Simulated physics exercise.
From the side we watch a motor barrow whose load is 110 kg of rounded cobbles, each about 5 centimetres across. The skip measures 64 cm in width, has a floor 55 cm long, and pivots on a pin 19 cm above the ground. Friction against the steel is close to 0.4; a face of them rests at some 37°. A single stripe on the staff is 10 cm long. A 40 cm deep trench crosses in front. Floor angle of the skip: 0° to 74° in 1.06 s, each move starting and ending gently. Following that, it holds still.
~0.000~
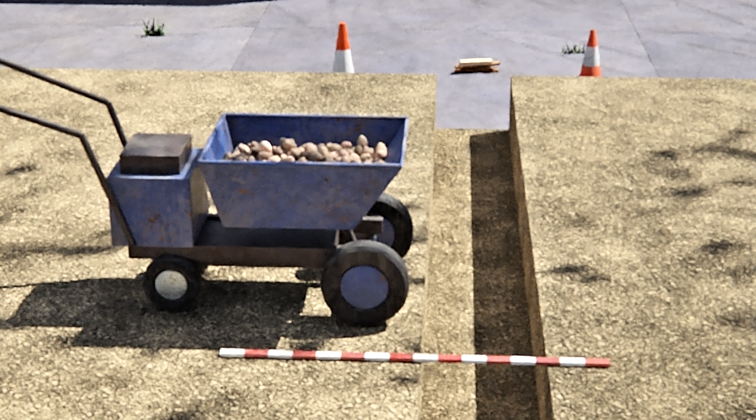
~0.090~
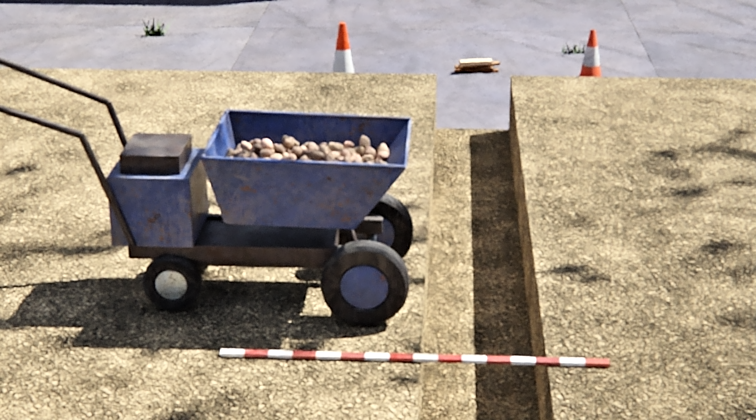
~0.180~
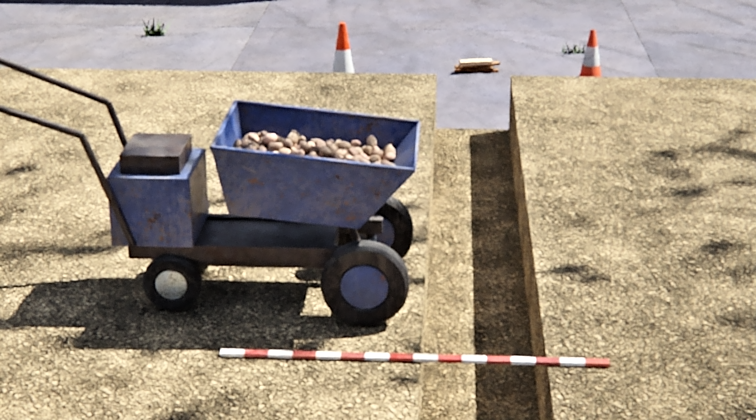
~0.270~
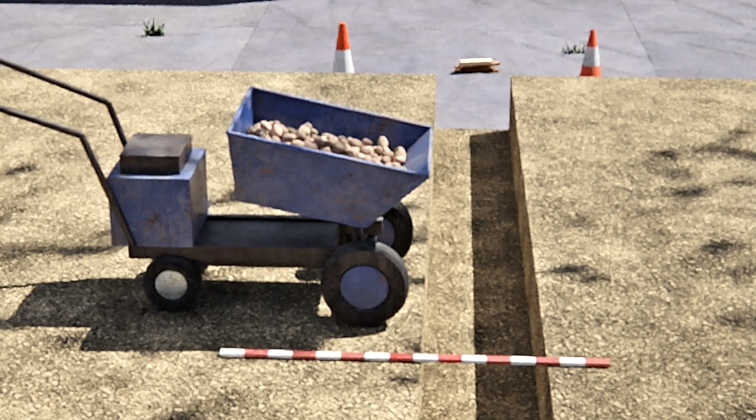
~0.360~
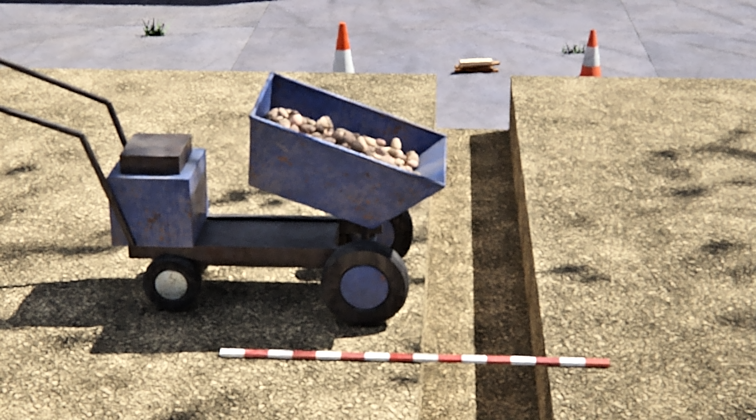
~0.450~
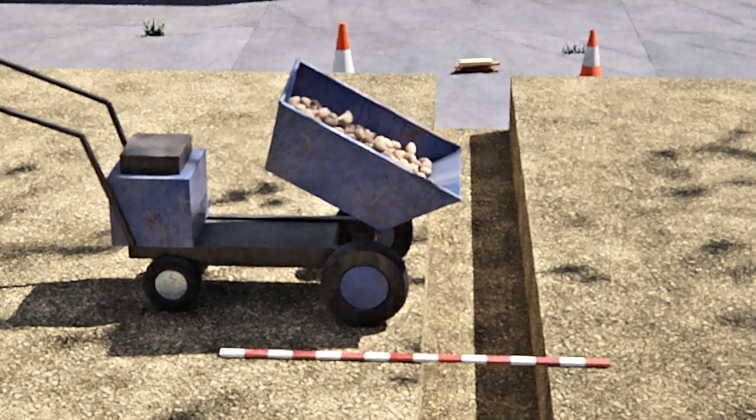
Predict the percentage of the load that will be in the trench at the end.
Predicted: Roughly 57 %.
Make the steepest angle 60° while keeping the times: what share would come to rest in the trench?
Around 35 per cent would finish in the trench.
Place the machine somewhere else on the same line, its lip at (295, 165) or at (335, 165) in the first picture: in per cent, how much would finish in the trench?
Roughly 100 in a hundred, then 100 in a hundred.
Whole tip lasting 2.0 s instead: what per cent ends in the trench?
My guess is near 70 percent.
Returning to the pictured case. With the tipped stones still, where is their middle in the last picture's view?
About (530, 355).
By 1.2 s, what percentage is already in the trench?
Close to 15 per cent at that time.
After 0.8 s the floor is at 63°; 100 % in the skip; the foremost stones are at (492, 240).
After 1.2 s the floor is at 74°; 63 % in the skip, 16 % in the trench, 21 % past the trench; the foremost stones are at (603, 301).
After 1.5 s the floor is at 74°; 26 % in the skip, 31 % in the trench, 43 % past the trench; the foremost stones are at (739, 310).
After 3.5 s the floor is at 74°; 0 % in the skip, 57 % in the trench, 43 % past the trench; the foremost stones are past the picture's edge.
